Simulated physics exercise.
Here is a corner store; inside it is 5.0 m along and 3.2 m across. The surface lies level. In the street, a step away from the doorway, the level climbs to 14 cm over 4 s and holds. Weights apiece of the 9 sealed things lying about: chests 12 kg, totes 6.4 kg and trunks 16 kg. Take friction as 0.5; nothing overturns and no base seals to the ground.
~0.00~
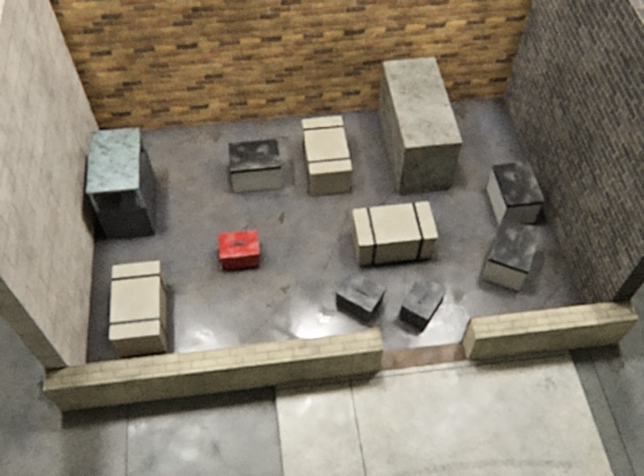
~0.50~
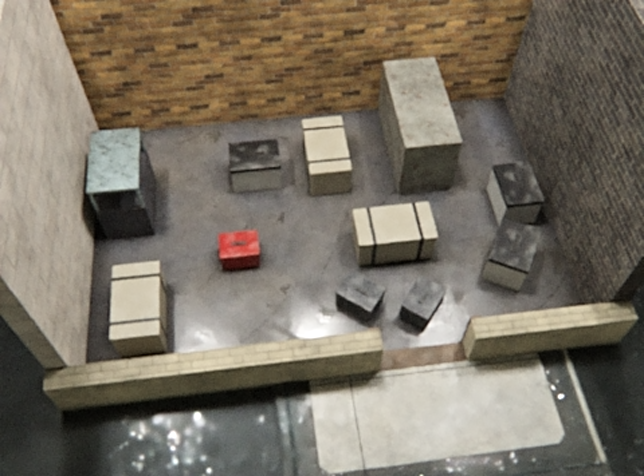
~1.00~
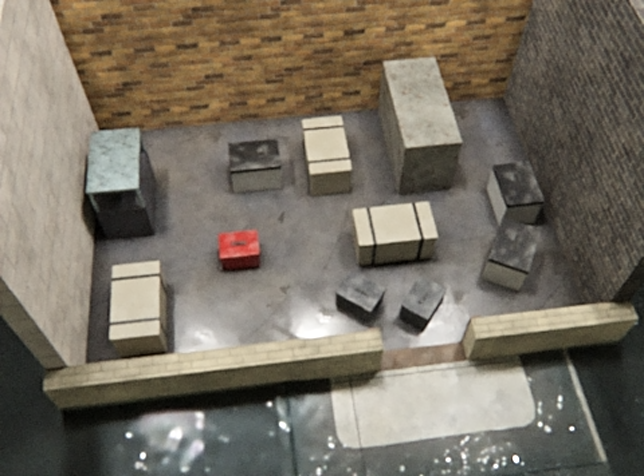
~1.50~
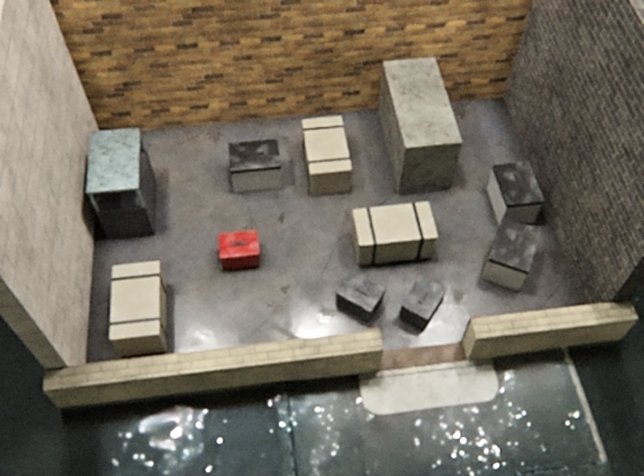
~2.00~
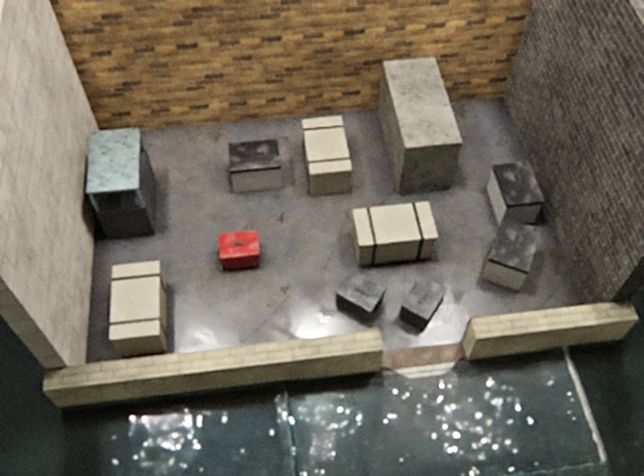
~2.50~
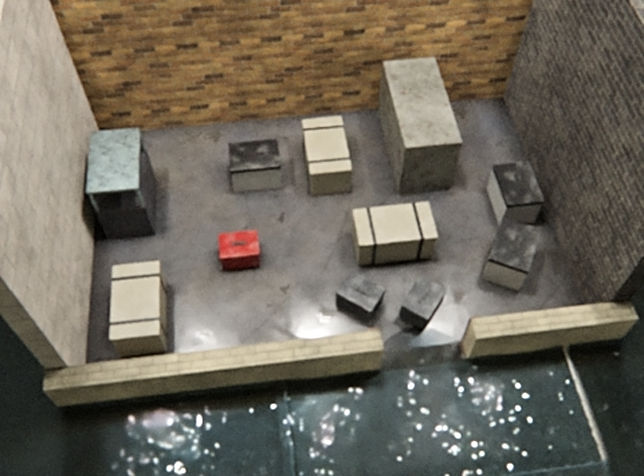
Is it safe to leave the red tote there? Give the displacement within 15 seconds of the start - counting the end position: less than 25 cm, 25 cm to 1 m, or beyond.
Red tote stays put.
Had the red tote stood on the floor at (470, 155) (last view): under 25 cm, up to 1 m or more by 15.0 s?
It moves a short way.
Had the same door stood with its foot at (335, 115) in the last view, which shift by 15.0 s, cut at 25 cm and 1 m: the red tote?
Then the red tote holds its place.
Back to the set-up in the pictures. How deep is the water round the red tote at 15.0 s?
Roughly 4 cm.
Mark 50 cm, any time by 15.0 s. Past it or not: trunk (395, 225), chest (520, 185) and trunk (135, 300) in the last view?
In turn: Past it, over, under.
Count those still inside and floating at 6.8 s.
At that moment 0.
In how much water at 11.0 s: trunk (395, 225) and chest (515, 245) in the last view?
Roughly 6 and 4 cm.
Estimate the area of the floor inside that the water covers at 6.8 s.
About 9.0 m2.
After 3.5 s the red tote is near (239, 244), 0.0 m from its start, aground; 0 afloat.
After 6.8 s the red tote is near (239, 244), 0.0 m from its start, aground; 0 afloat.
After 11.0 s the red tote is near (239, 244), 0.0 m from its start, aground; 2 afloat.
After 15.0 s the red tote is near (239, 244), 0.0 m from its start, aground; 7 afloat.
